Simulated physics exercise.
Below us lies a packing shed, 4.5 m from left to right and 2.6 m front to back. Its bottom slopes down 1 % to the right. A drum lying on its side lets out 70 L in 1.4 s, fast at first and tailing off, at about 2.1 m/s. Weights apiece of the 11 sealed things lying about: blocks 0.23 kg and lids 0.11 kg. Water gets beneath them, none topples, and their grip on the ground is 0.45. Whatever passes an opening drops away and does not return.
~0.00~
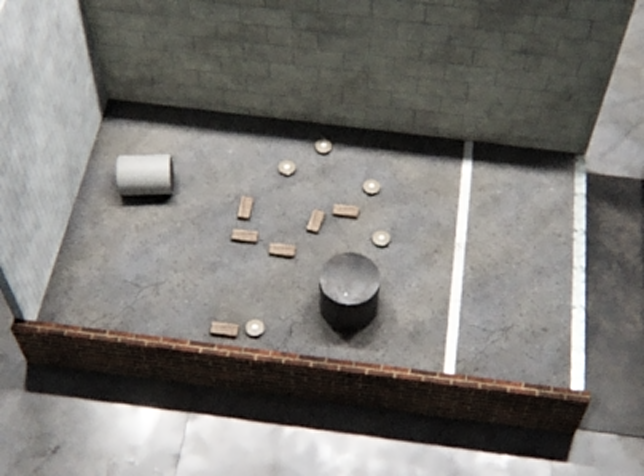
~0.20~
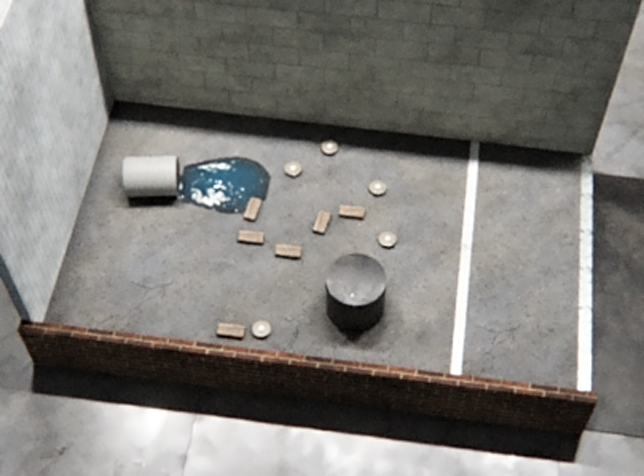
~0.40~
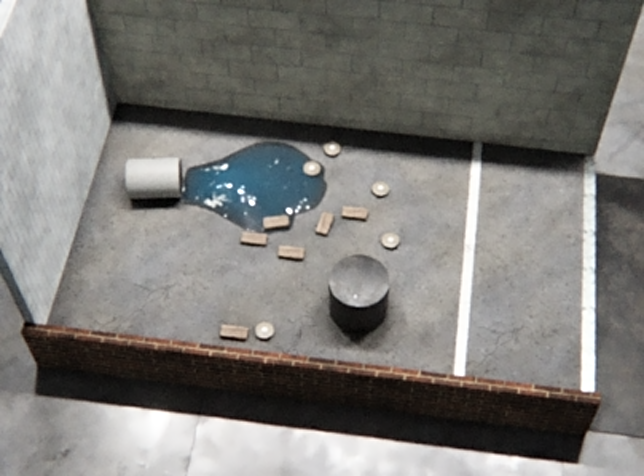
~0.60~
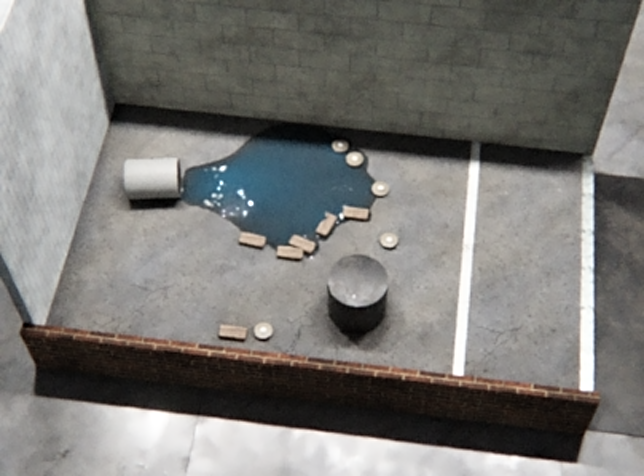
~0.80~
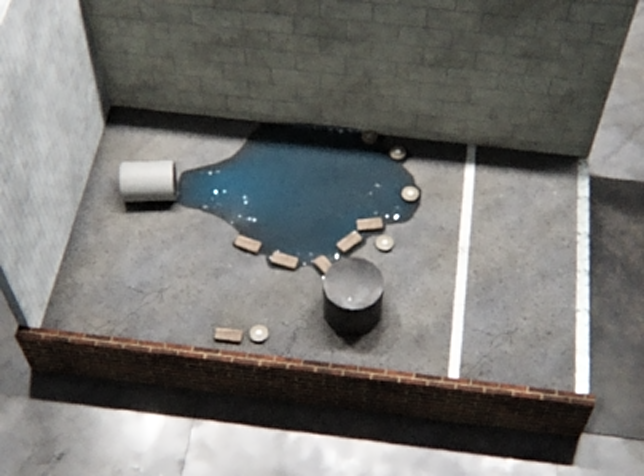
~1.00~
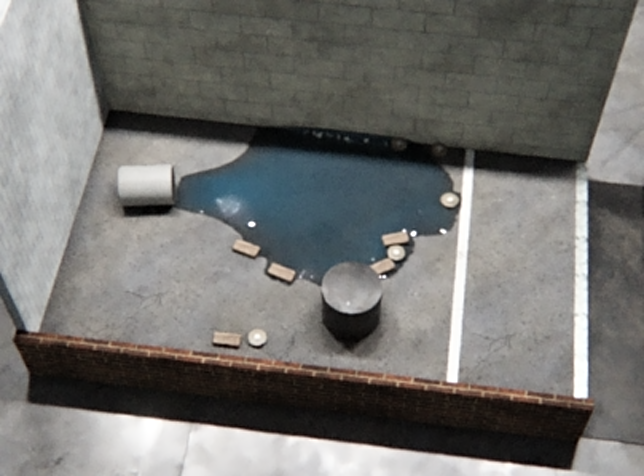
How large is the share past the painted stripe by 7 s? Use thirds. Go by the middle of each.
Share: One to two thirds.
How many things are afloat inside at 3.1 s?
0 of them.
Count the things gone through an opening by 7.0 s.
5 of them.
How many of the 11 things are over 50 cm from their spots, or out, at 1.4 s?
I count 7.
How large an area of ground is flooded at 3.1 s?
Roughly 2.5 m2.
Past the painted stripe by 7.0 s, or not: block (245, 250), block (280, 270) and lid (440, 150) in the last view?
In turn: Short, short, beyond.
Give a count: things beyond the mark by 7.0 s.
7 of them.
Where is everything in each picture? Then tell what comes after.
A lid at (287, 167) rests on the ground; a block at (245, 207) rests on the ground; water covers 0.0 m2; 0 of 11 have shifted, in the first picture.
A lid at (293, 169), on the bottom; a block at (253, 208) rests on the ground; water covers 0.4 m2; 0 of 11 have shifted, in the second picture.
A lid at (312, 168) rests on the ground, 15 cm from its start; a block at (276, 222) rests on the ground, 24 cm from its start; 0.8 m2 under water; 2 of 11 have shifted, in the third picture.
A lid at (355, 159), on the bottom, 58 cm from its start; a block at (302, 244), on the bottom, 58 cm from its start; 1.5 m2 under water; 3 of 11 have shifted, in the fourth picture.
A lid at (398, 152) rests on the ground, 103 cm from its start; a block at (326, 266), on the bottom, 90 cm from its start; water covers 2.2 m2; 7 of 11 have shifted, in the fifth picture.
A lid at (439, 149) rests on the ground, 146 cm from its start; a block is out of sight; 2.9 m2 under water; 8 of 11 have shifted, in the sixth picture.
After 1.4 s 3 of 11 are over the mark; 3 afloat.
After 3.1 s 7 of 11 are over the mark; 0 afloat.
After 4.9 s 7 of 11 are over the mark; 0 afloat.
After 7.0 s 7 of 11 are over the mark; 0 afloat.
